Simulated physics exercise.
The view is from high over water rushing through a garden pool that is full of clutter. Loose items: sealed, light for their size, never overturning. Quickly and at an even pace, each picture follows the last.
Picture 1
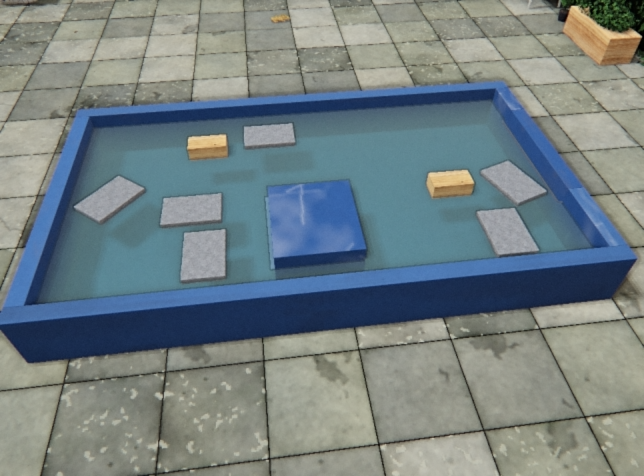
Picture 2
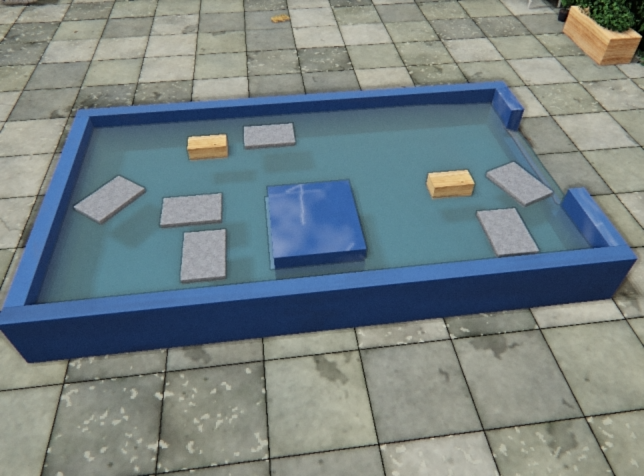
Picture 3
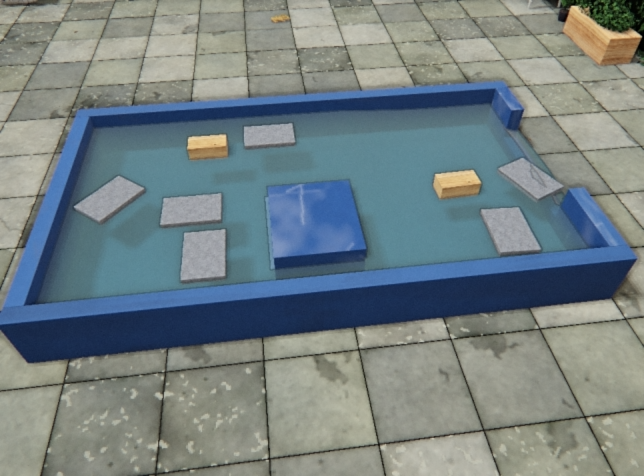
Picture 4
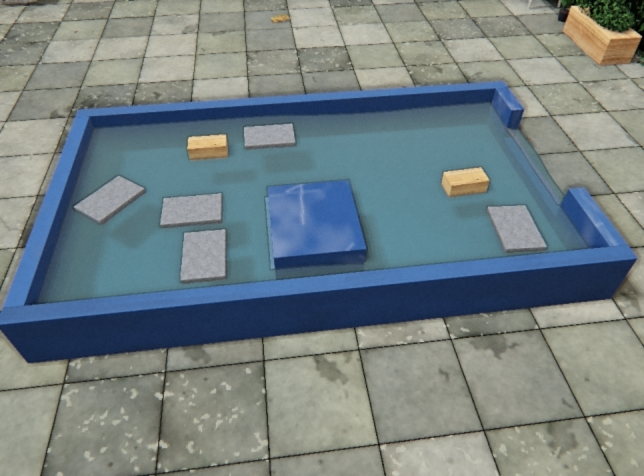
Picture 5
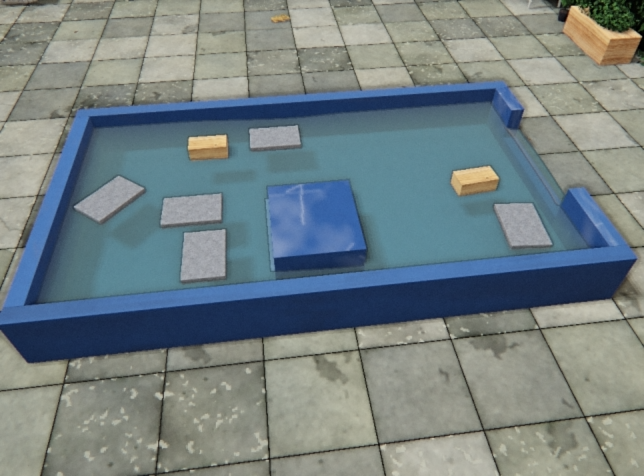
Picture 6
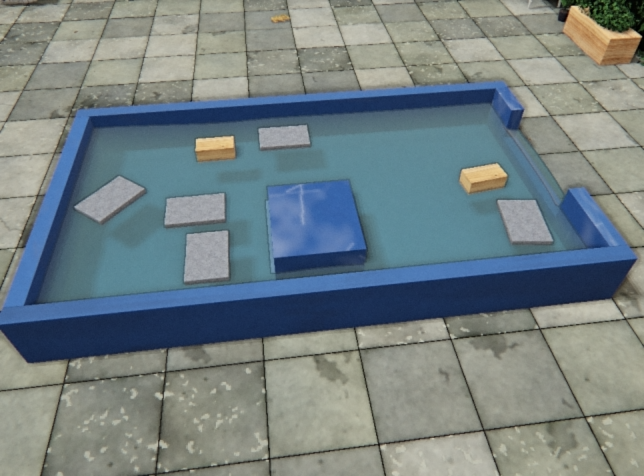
In a blue-walled garden pool on stone paving, gray slabs and two yellow blocks float around a blue box. A gap opens in the right wall, and the nearest gray slab slides out of view through it. The right-hand block and another slab drift right, then pieces farther left shift slightly.
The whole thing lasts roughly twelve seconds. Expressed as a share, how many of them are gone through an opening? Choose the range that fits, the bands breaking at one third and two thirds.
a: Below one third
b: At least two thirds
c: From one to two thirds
c, from one to two thirds.
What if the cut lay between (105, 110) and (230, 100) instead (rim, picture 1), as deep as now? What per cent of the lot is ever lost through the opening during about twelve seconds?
That comes to 50 per cent of the things.
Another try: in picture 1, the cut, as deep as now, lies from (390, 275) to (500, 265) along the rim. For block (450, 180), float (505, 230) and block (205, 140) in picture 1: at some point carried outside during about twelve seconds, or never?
In order: Escapes, escapes, remains.
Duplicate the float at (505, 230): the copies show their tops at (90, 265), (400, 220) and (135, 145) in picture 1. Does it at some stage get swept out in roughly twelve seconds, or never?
Copy one never leaves, copy two never leaves, copy three never leaves.
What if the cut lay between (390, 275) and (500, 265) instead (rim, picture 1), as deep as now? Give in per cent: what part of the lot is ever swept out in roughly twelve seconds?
20 per cent.
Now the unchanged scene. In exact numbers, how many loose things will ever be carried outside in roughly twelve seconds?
By my reckoning the answer is 3.
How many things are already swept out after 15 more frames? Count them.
The count is 3.
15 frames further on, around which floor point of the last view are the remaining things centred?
The average lands at about (268, 200).
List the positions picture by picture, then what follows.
The first frame shows a block at (451, 178) floats; a float at (507, 230), afloat; 0 of 8 have shifted.
The second frame shows a block at (451, 179) floats; a float at (507, 230), afloat; 1 of 8 have shifted.
The third frame shows a block at (458, 179) floats, close to its start; a float at (510, 229), afloat, close to its start; 3 of 8 have shifted.
The fourth frame shows a block at (467, 176) floats, close to its start; a float at (516, 226), afloat, close to its start; 3 of 8 have shifted.
The fifth frame shows a block at (476, 175) floats, close to its start; a float at (523, 223) floats, close to its start; 3 of 8 have shifted.
The sixth frame shows a block at (485, 173) floats, close to its start; a float at (525, 220), afloat, close to its start; 5 of 8 have shifted.
A moment on, 1 of 8 are out; 7 afloat.
Next, 3 of 8 are out; 5 afloat.
Later, 3 of 8 are out; 5 afloat.
In the end, 3 of 8 are out; 5 afloat.
